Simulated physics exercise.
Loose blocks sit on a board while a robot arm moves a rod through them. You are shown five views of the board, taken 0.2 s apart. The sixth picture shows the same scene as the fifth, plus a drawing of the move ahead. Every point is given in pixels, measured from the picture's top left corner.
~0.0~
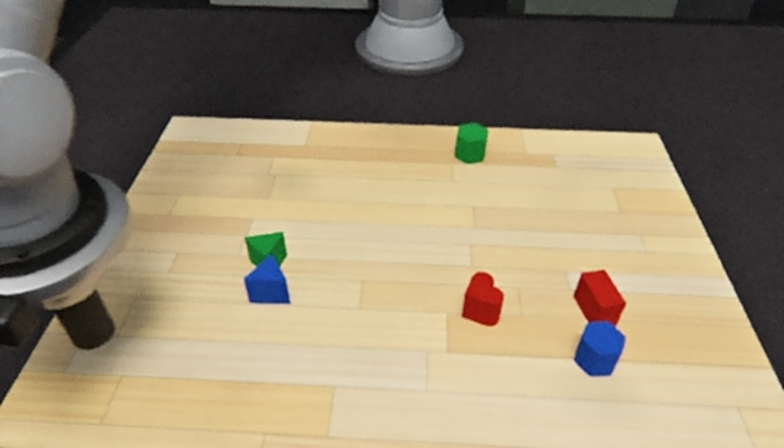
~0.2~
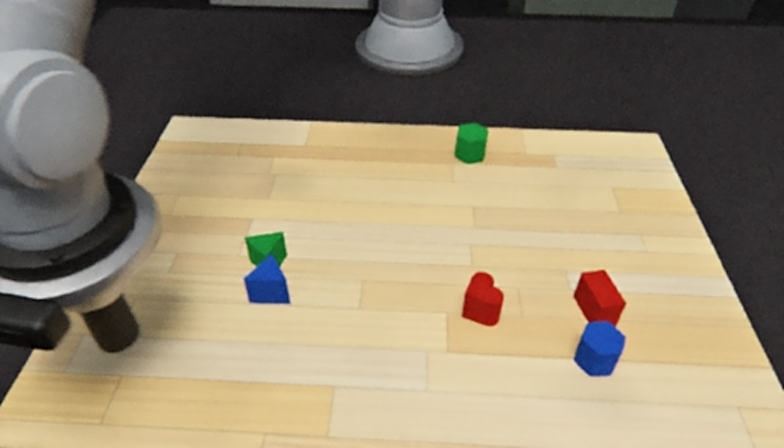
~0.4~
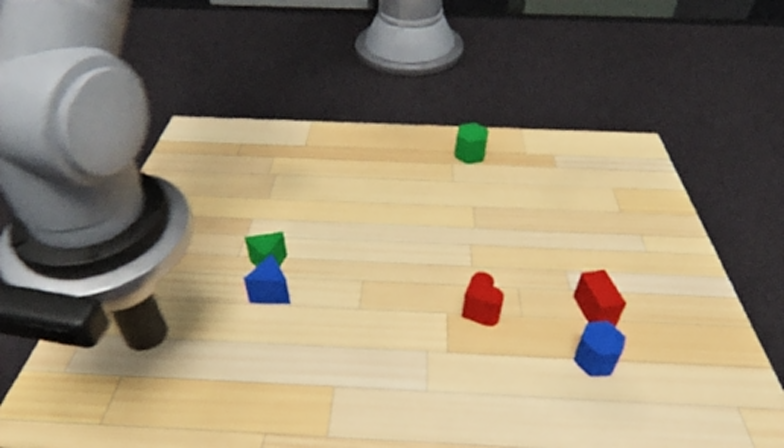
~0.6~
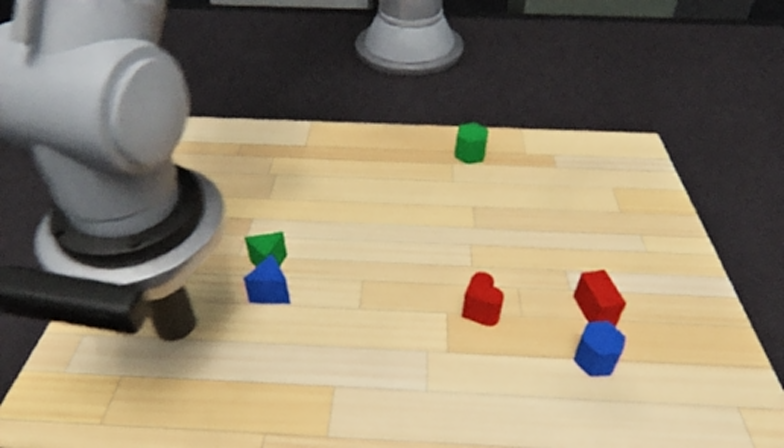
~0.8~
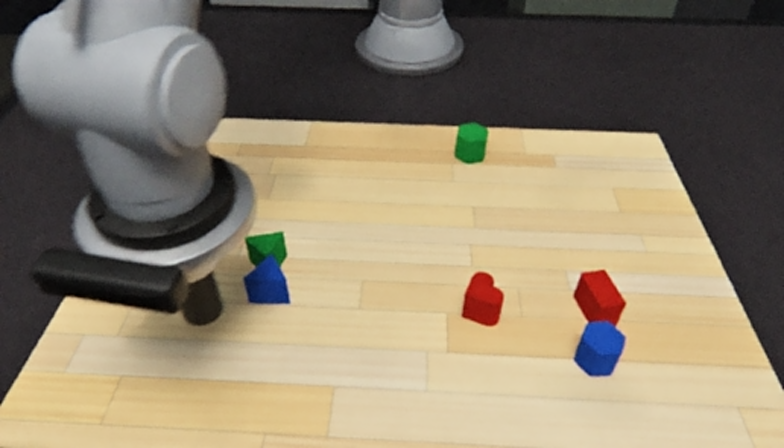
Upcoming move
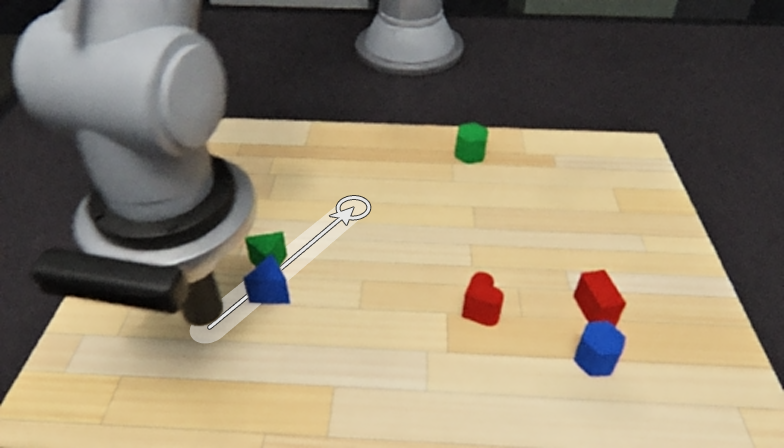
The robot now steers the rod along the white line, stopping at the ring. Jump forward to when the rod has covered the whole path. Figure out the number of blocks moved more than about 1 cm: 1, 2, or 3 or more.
The answer will be two.
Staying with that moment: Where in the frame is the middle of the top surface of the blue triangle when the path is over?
By then it is at (307, 251).
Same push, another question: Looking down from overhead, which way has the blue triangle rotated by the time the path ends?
The blue triangle rotates clockwise.
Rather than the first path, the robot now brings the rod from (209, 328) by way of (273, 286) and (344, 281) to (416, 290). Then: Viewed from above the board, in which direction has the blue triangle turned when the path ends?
The block spins clockwise.
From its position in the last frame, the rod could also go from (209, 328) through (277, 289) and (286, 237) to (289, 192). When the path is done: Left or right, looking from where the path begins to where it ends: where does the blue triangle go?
Displaced right.
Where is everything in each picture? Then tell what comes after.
Rod tip (94, 334); block tops, green triangle (265, 241); blue triangle (267, 271), in the first frame.
Rod (119, 337); blocks unchanged, in the second frame.
Rod (147, 335); blocks unchanged, in the third frame.
Rod (176, 325); blocks unchanged, in the fourth frame.
Rod (204, 311); green triangle (265, 241); blue triangle (267, 271), in the fifth frame.
Path on the board, straight from (209, 328) to (353, 208).
On the path given first. One third of the way, rod (262, 264); green triangle (269, 236), turned 25° anticlockwise; blue triangle (298, 259), turned 55° clockwise.
Two thirds of the way, rod (311, 225); green triangle (286, 209), turned 100° anticlockwise; blue triangle (307, 251).
At the end, rod (353, 191); green triangle (286, 209), turned 100° anticlockwise; blue triangle (307, 251), turned 125° clockwise.
